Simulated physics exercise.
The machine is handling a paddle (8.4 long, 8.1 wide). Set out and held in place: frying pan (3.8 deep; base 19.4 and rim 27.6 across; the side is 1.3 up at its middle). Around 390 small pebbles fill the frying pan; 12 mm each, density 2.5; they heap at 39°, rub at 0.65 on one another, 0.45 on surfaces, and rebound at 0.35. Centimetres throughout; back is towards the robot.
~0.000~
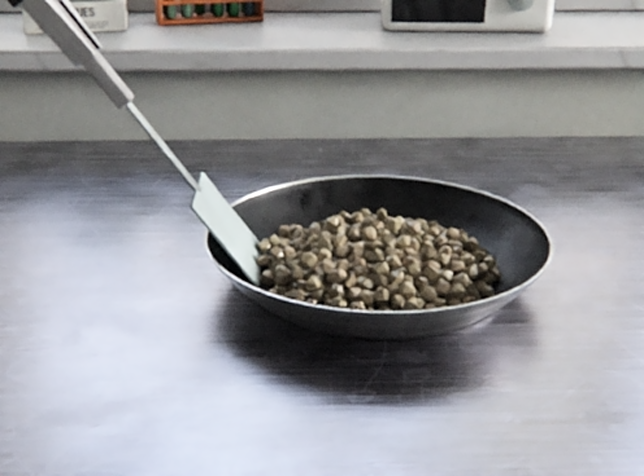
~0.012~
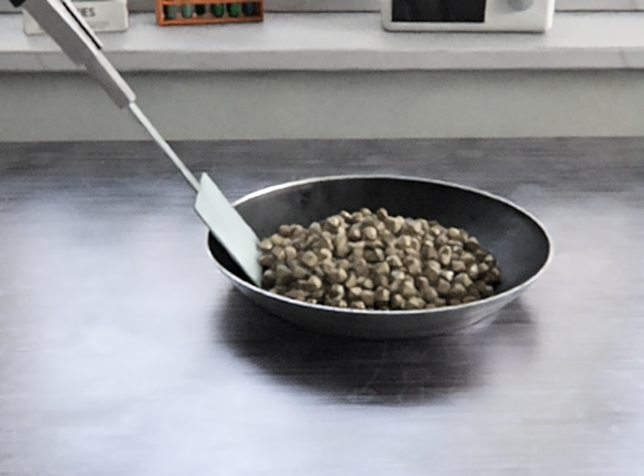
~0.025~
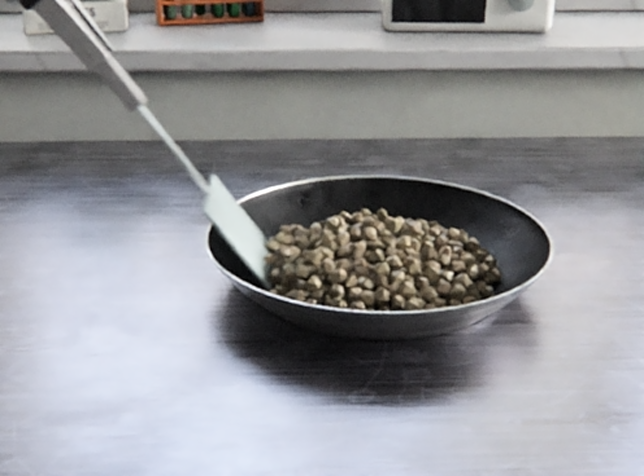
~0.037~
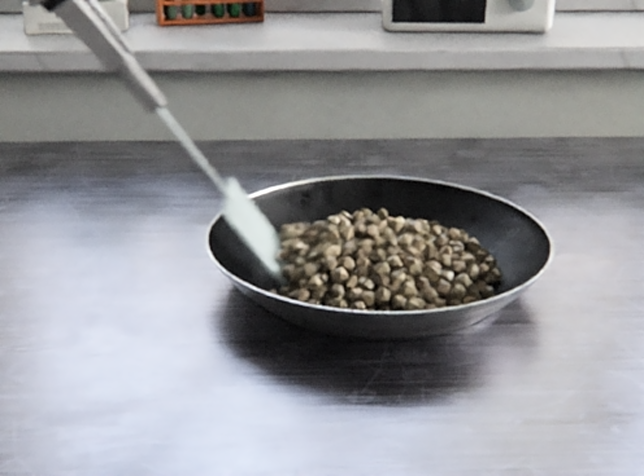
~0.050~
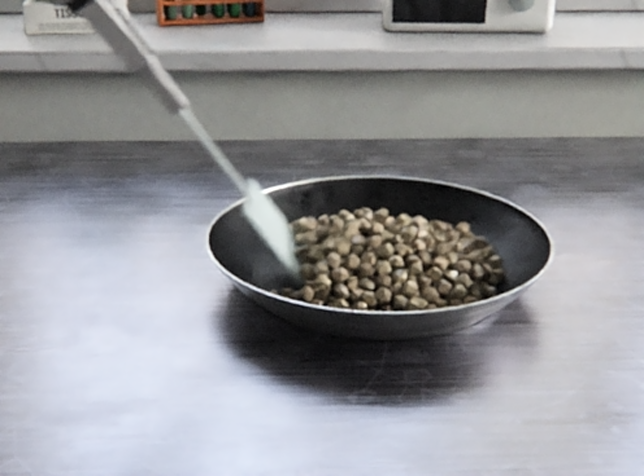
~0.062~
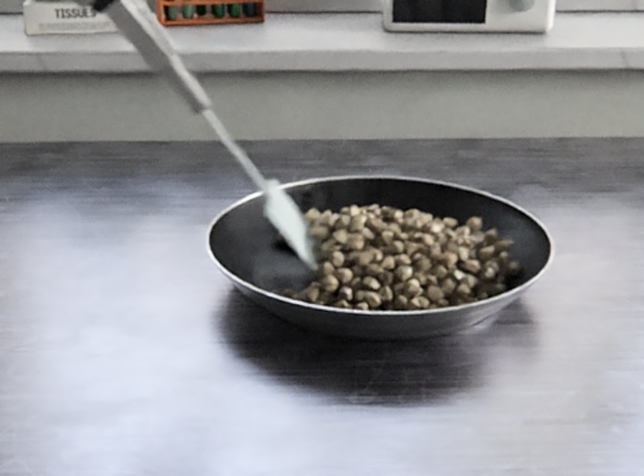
On a dark, shiny countertop below a windowsill, a pale paddle rests at the left edge of a frying pan heaped with small brown pebbles. The paddle then moves right through the pan, pushing the pebbles toward the right side and leaving bare dark surface behind it on the left.
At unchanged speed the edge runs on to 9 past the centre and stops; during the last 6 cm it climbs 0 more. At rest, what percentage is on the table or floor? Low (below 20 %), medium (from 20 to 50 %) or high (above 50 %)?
Share on the table or floor: Medium (from 20 to 50 %).
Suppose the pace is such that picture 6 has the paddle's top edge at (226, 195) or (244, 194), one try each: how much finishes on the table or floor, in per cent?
Some 15 and 20 per cent.
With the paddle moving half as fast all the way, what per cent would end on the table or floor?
In that case some 10 per cent.
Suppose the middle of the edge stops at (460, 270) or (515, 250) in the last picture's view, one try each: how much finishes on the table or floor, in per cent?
About 15 and 45 per cent.
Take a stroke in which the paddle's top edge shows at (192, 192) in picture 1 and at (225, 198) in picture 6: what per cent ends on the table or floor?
About 10 per cent.
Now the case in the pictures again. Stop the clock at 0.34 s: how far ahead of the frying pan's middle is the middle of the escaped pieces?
About 20 cm.
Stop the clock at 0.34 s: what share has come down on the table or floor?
Roughly 25 per cent.
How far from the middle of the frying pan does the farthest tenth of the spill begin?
Some 30 cm.
After 0.09 s, sloping 55°, highest piece 6 above the table; 389 in the frying pan.
After 0.12 s, sloping 55°, highest piece 7 above the table; 389 in the frying pan.
After 0.34 s, sloping 55°, highest piece 6 above the table; 283 in the frying pan, 96 on the table or floor, 10 on the blade or in flight.
After 1.39 s, sloping 55°, highest piece 4 above the table; 283 in the frying pan, 106 on the table or floor.
At rest, 283 in the frying pan, 106 on the table or floor. That is 27 % on the table or floor.
